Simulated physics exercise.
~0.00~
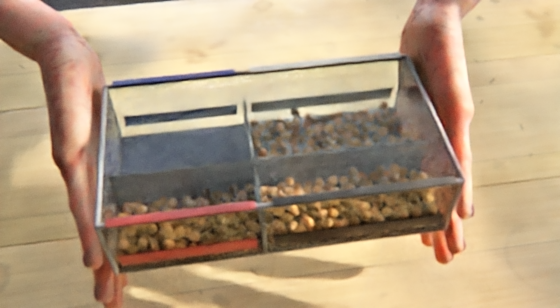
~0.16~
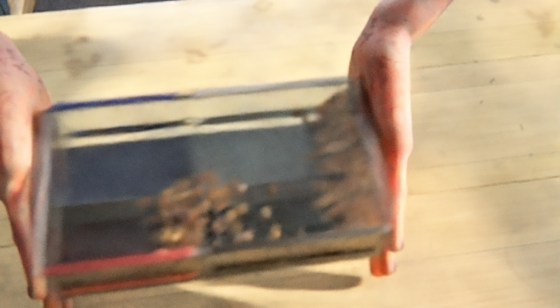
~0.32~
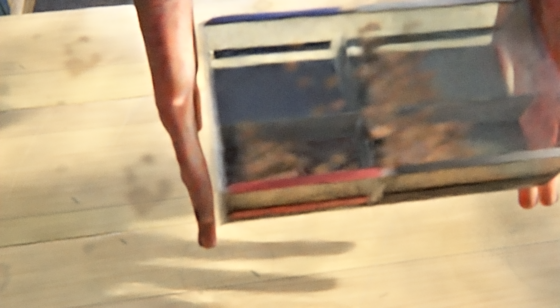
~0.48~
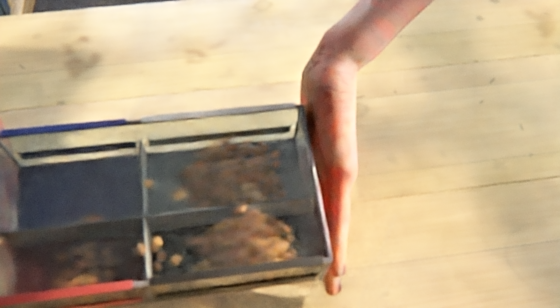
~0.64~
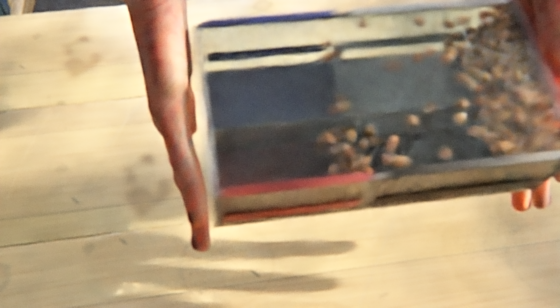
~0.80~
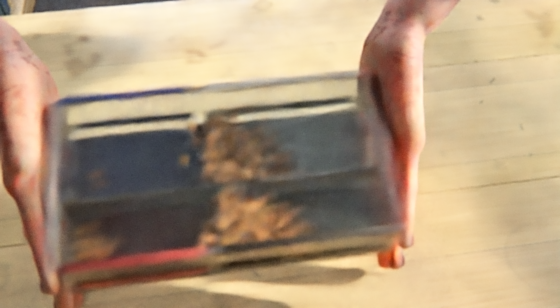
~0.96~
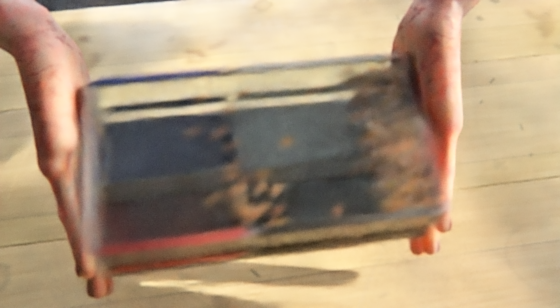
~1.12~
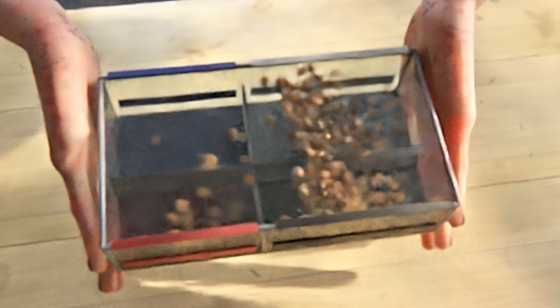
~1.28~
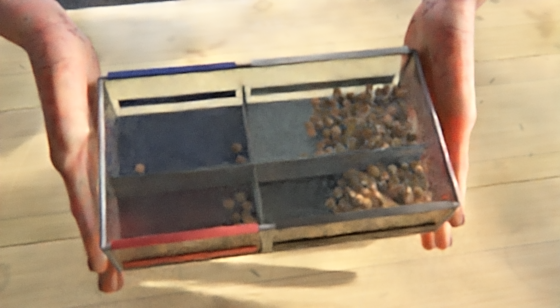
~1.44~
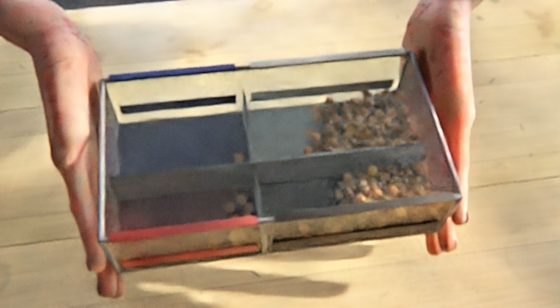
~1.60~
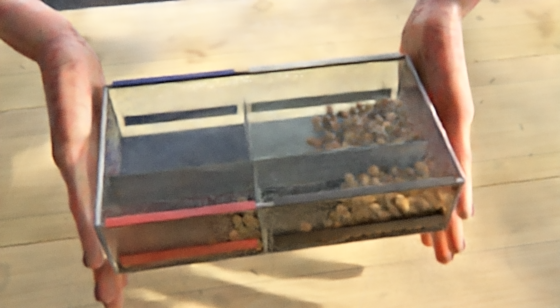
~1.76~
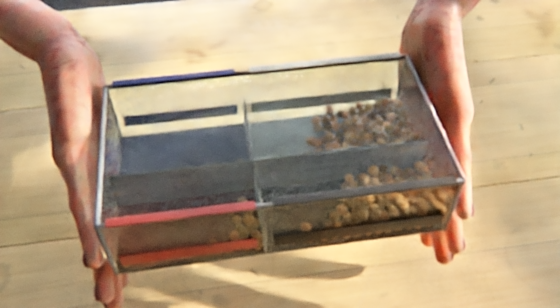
The clip shows two hands holding a clear-lidded, four-compartment box of roasted chickpeas above a wooden surface, tilting it and shaking it from side to side, then levelling it and holding it still, with most pieces gathered in the two right compartments and a few at lower left.
